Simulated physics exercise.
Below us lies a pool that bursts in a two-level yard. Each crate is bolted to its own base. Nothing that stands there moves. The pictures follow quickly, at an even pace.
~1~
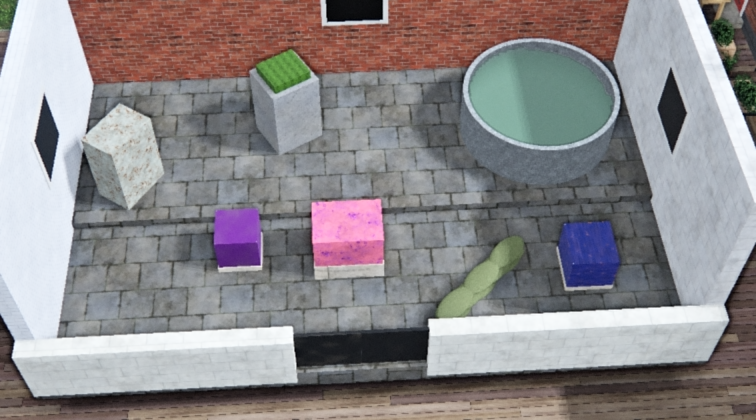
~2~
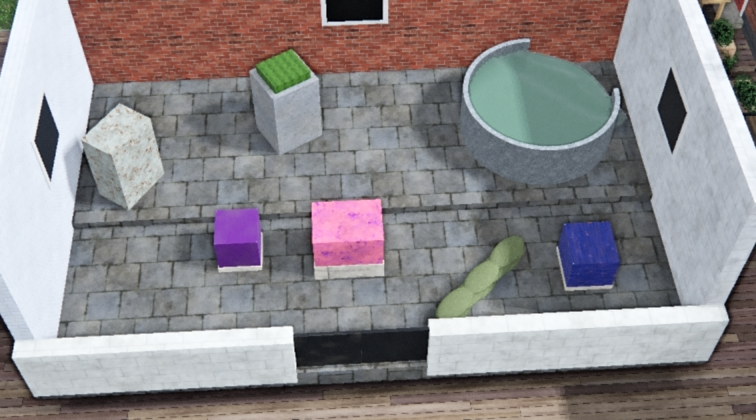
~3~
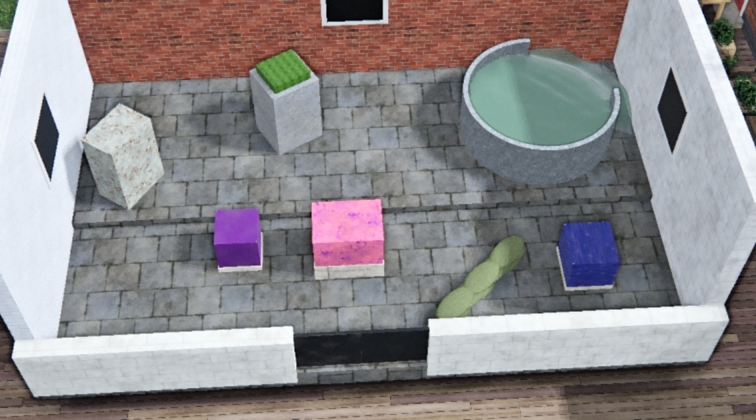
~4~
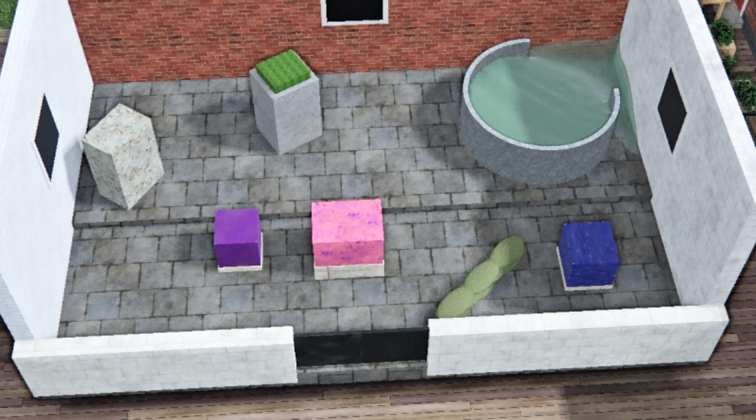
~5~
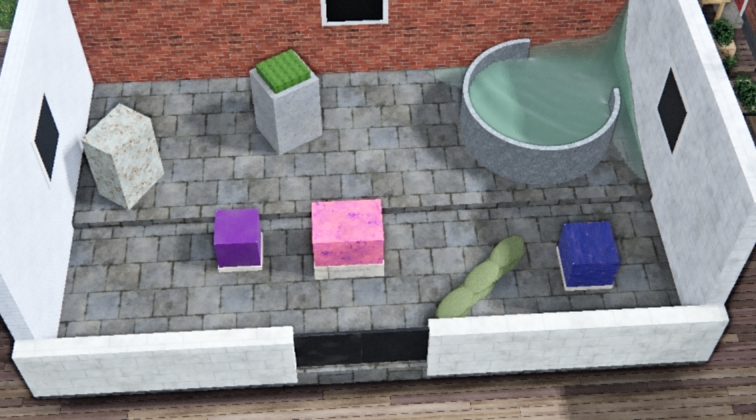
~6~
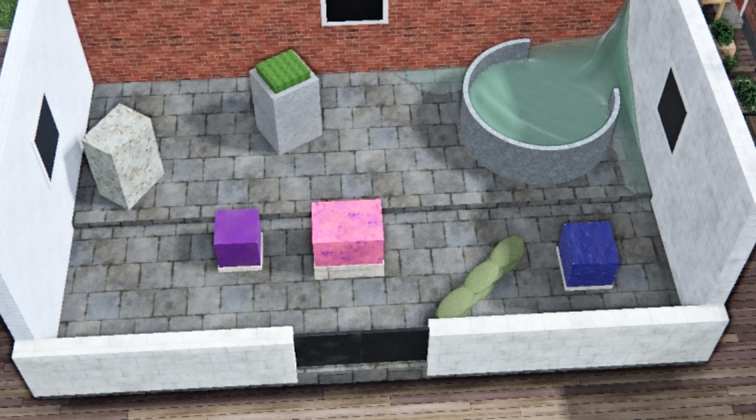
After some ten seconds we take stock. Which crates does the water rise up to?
The blue crate is soaked; the purple crate keeps dry; the pink crate keeps dry.
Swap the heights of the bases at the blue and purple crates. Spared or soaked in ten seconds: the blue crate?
My reading: Blue takes water.
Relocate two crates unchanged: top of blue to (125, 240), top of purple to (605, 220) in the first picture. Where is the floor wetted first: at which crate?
It is the purple-painted one.
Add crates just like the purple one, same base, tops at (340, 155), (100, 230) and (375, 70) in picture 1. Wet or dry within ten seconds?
One after the other: Is safe, keeps dry, gets wet.
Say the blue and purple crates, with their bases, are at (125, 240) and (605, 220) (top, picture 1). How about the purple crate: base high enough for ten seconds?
In short: Purple is soaked.
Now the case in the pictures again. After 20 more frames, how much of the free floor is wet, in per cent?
About 40 per cent.
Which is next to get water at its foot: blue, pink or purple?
The blue one.
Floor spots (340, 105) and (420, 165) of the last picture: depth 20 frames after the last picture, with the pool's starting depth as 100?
In turn 2 and 0 in a hundred.
A moment on, water covers 15 % of the floor; the blue crate water round its plinth, the purple crate not reached, the pink crate not reached.
Next, water covers 25 % of the floor; the blue crate water round its plinth, the purple crate not reached, the pink crate not reached.
Then, water covers 40 % of the floor; the blue crate water round its plinth, the purple crate water round its plinth, the pink crate not reached.
Later, water covers 65 % of the floor; the blue crate water round its plinth, the purple crate water round its plinth, the pink crate water round its plinth.
In the end, water covers 80 % of the floor; the blue crate was topped, the purple crate stayed above the water, the pink crate stayed above the water.
